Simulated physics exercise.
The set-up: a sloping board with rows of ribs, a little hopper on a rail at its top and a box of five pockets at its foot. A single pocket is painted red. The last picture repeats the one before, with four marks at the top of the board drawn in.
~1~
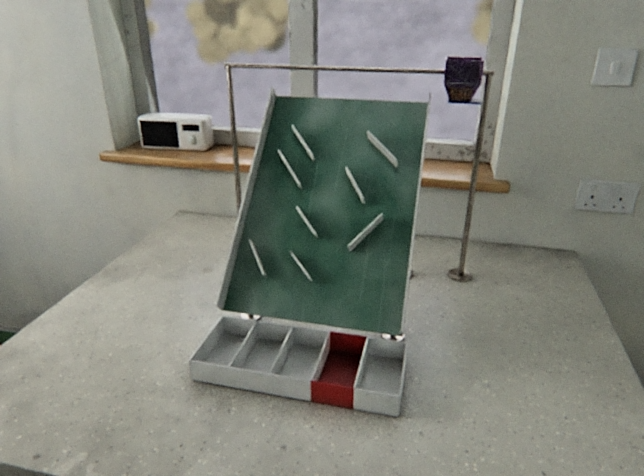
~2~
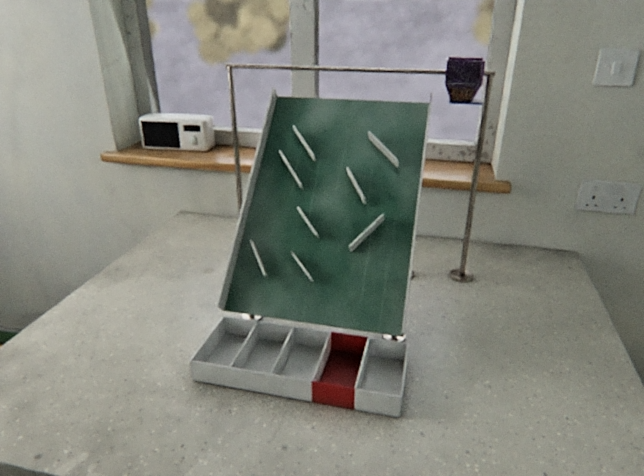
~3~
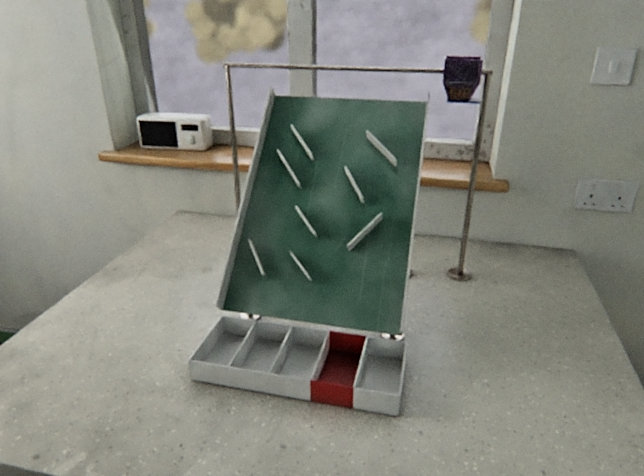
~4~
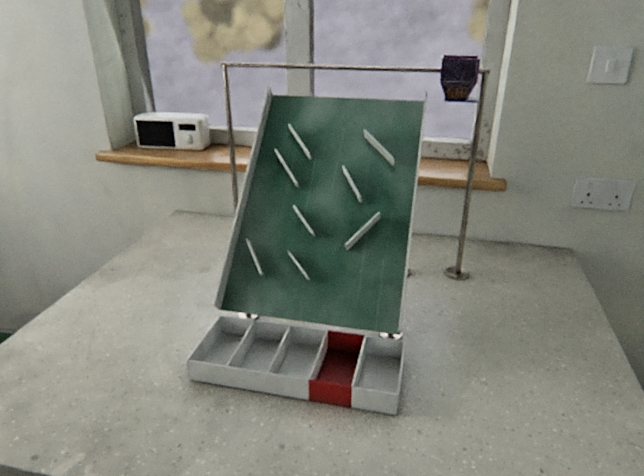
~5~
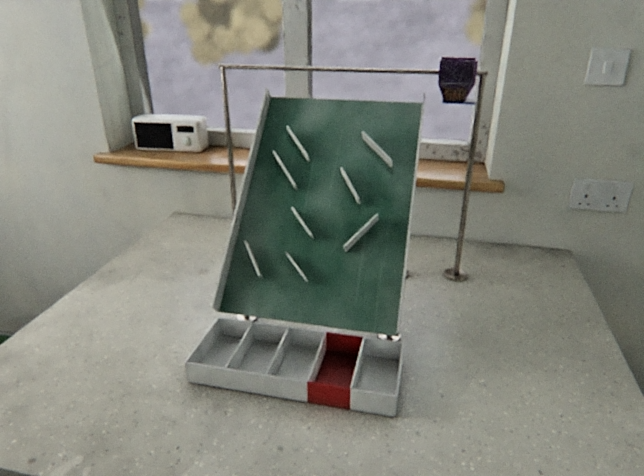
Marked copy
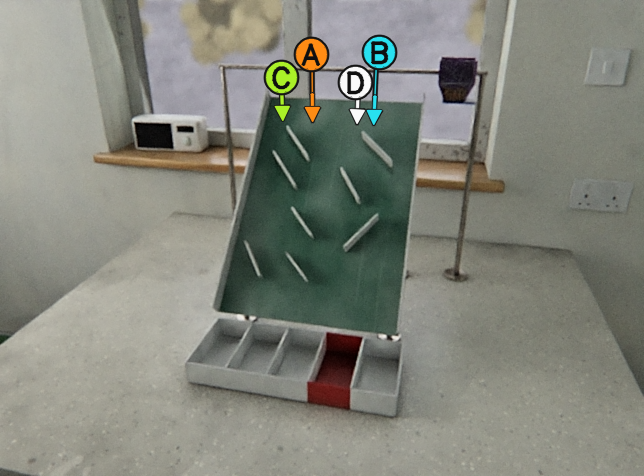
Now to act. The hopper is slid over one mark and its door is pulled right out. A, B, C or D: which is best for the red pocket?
A.
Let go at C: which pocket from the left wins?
The first.
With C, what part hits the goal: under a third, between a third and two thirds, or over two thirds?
It is under a third.
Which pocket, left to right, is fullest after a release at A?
It is the fourth one.
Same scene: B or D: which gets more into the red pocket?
Here it is mark D.
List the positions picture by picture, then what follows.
Hopper (460, 93), cereal balls, door shut, in the first picture.
Ribs (293, 125) to (313, 155), (369, 131) to (398, 160), (280, 150) to (300, 184), in the second picture.
Ribs (345, 166) to (362, 198), (296, 206) to (315, 233), (347, 246) to (382, 213), in the third picture.
Ribs (247, 239) to (261, 273), (287, 250) to (307, 276), in the fourth picture.
Red pocket (329, 394), number 4 of 5 from the left, in the fifth picture.
On the marked copy, mark A meets the board at (312, 116); mark B meets the board at (373, 119); mark C meets the board at (282, 115); mark D meets the board at (357, 118).
With A, roughly half in the red pocket, roughly a third in other pockets, about a tenth outside the box.
With B, about a tenth in the red pocket, the larger part in other pockets, about a tenth outside the box.
With C, about a tenth in the red pocket, the larger part in other pockets, about a tenth outside the box.
With D, roughly a quarter in the red pocket, the larger part in other pockets.
